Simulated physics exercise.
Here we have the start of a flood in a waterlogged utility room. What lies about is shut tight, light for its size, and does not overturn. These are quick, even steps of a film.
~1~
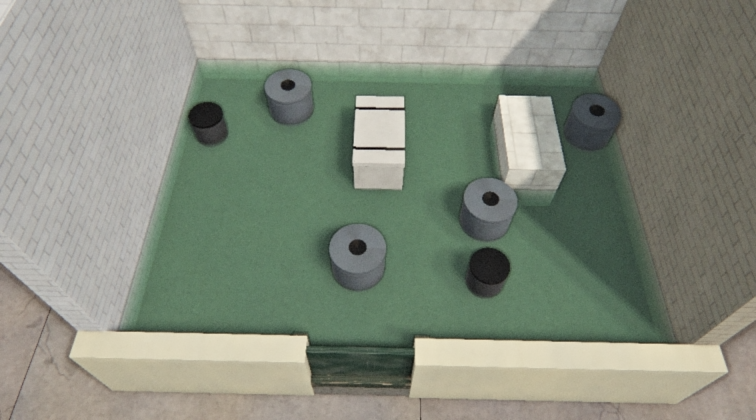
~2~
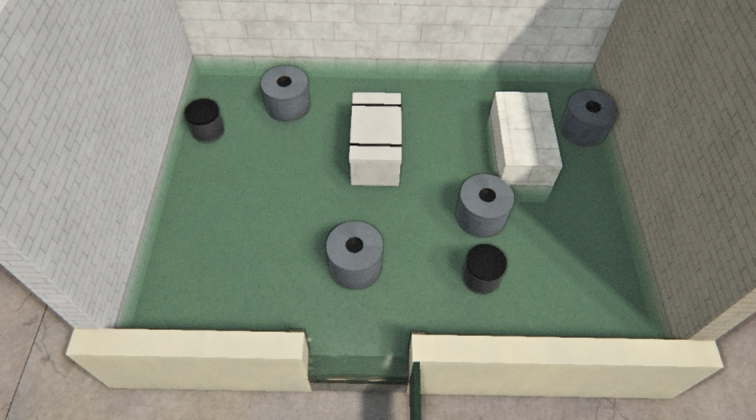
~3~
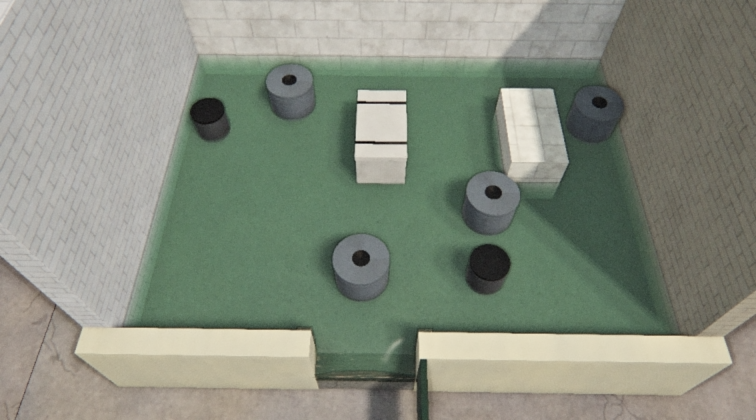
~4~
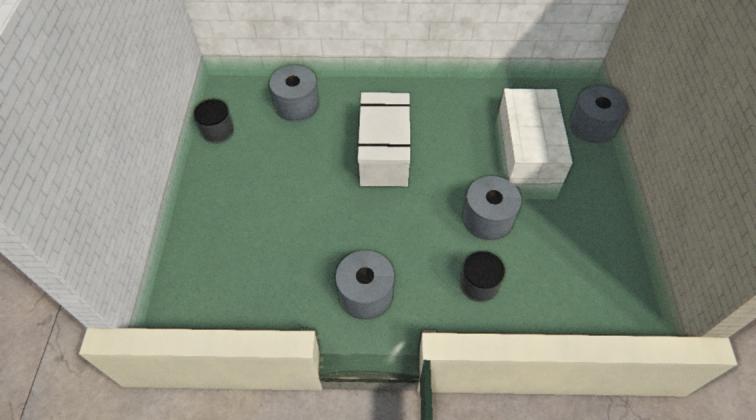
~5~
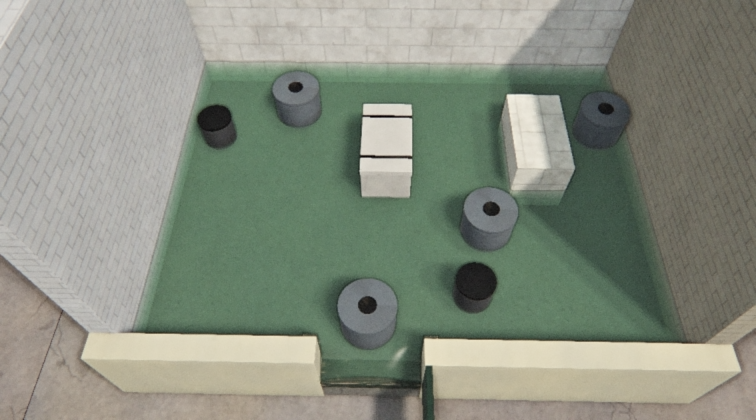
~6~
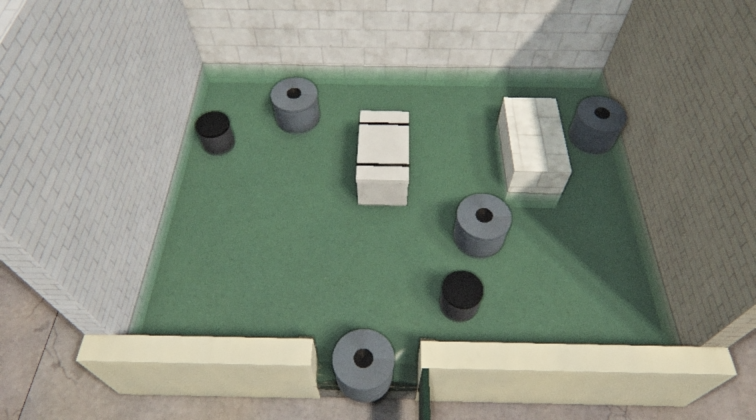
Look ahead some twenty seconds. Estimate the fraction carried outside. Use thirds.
It is between one and two thirds.
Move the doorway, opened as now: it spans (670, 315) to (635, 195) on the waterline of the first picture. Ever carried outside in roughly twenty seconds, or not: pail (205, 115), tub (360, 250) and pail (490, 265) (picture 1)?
In that order: No, gone, yes.
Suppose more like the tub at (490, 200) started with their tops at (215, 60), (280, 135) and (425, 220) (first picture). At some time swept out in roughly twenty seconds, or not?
In that order: Kept in, carried outside, gone.
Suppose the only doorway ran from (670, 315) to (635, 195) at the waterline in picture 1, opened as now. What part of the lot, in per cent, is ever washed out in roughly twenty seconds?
Some 70 per cent.
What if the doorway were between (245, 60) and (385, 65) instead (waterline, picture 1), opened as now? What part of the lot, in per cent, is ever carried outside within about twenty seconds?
Roughly 100 per cent.
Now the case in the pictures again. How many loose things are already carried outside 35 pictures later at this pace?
It comes to 4.
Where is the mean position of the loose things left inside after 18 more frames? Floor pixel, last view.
Close to (370, 201).
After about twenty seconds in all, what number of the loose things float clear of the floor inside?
I count 3.
A moment on, 2 of 7 are out; 5 afloat.
Next, 3 of 7 are out; 4 afloat.
Later, 4 of 7 are out; 3 afloat.
In the end, 4 of 7 are out; 3 afloat.
